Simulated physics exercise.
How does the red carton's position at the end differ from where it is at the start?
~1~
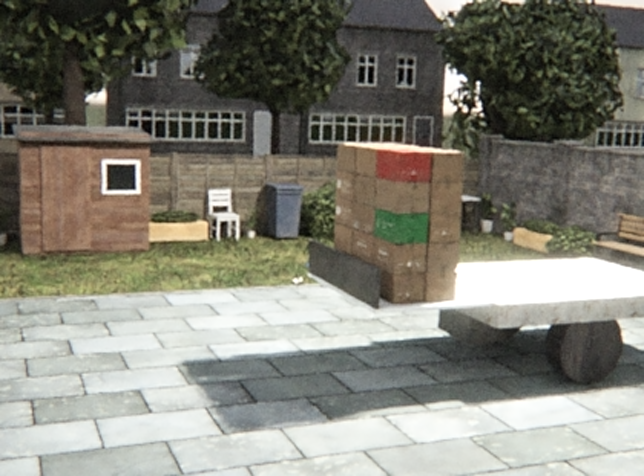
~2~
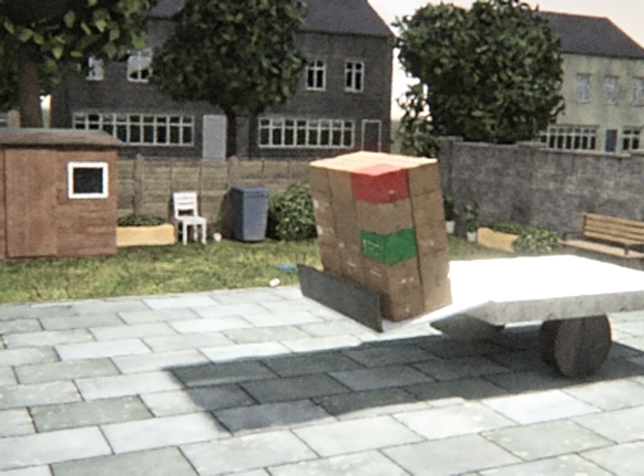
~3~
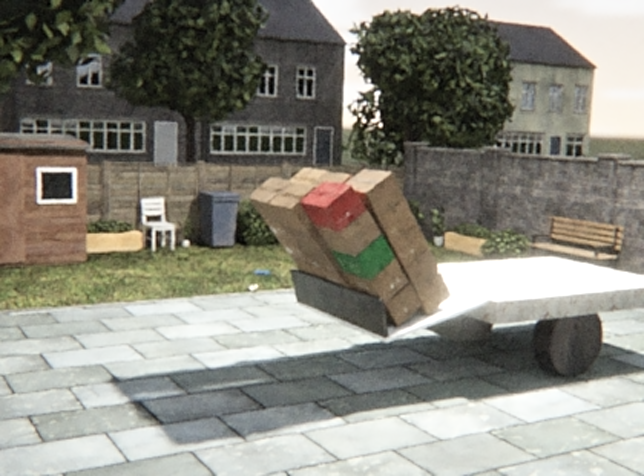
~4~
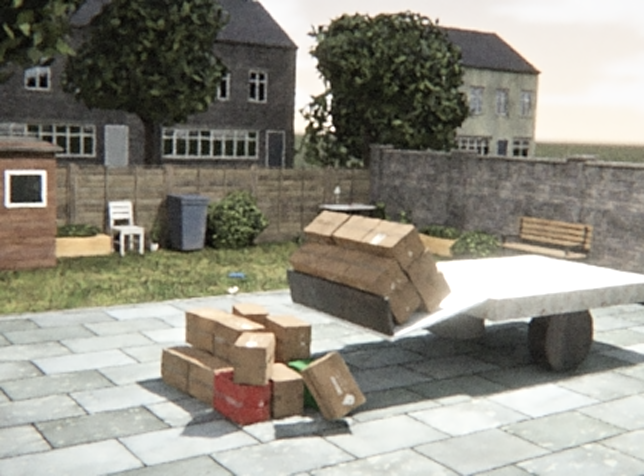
At the start the red carton is at the top of the upright stack on the flap, but at the end it lies on its side on the paving, lower and to the left, among the other fallen cartons.
